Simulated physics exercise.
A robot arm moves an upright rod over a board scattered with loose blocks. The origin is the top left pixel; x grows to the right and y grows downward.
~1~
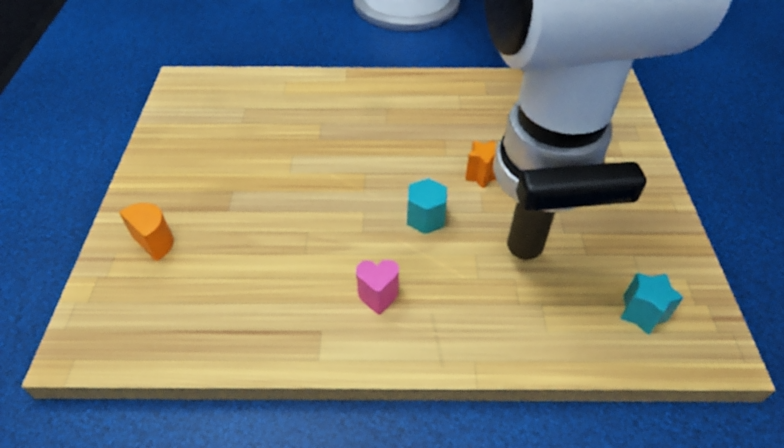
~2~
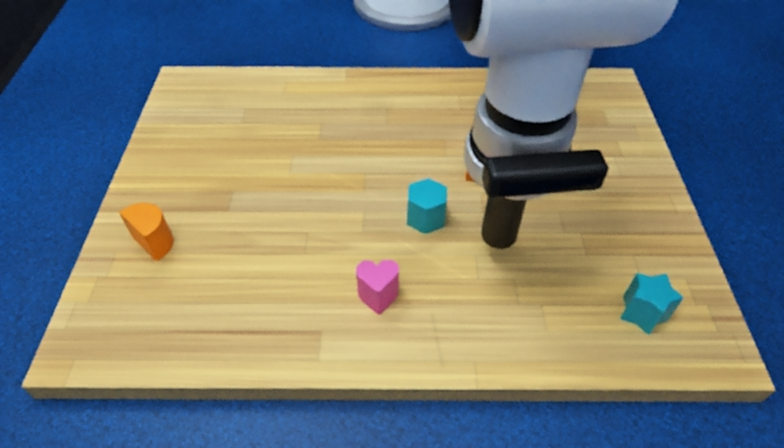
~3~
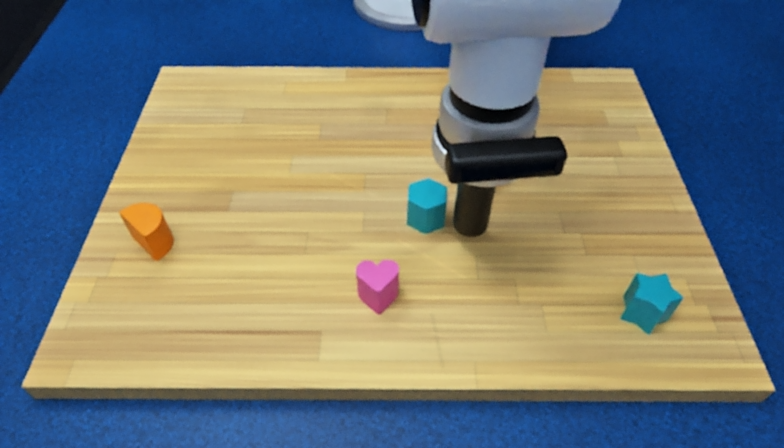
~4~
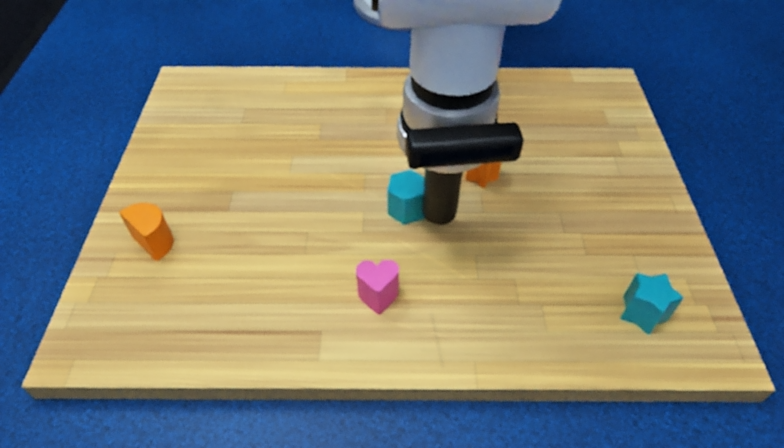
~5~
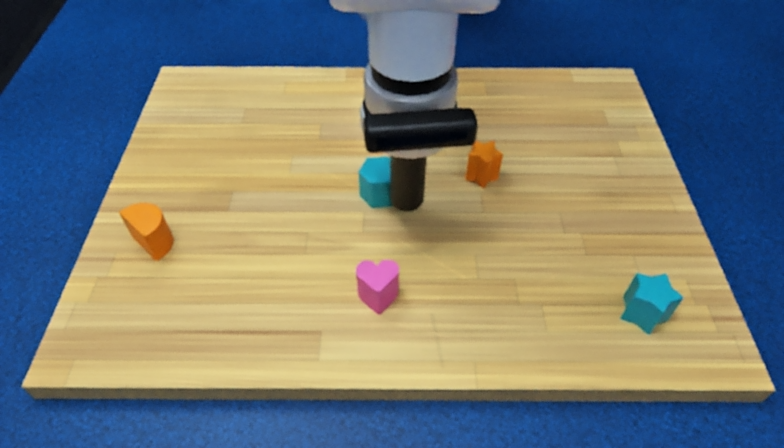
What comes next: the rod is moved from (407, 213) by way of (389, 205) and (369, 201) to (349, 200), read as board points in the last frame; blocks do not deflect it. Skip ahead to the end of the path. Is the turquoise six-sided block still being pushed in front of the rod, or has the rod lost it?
It lies beside or behind the rod.
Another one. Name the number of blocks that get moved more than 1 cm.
I expect one block to move.
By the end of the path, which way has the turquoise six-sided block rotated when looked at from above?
Viewed from overhead, the turquoise six-sided block winds up turned clockwise.
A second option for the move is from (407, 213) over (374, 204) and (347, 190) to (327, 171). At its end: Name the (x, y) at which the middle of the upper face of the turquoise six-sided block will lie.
Roughly at (340, 124).
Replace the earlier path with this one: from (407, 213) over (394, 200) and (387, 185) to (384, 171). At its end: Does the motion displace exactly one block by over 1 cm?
In short: Yes.
What follows on the original path. Halfway along, rod at (379, 189); turquoise six-sided block at (361, 155), turned 30° clockwise.
At the end, rod at (348, 187); turquoise six-sided block at (348, 150), turned 70° clockwise.
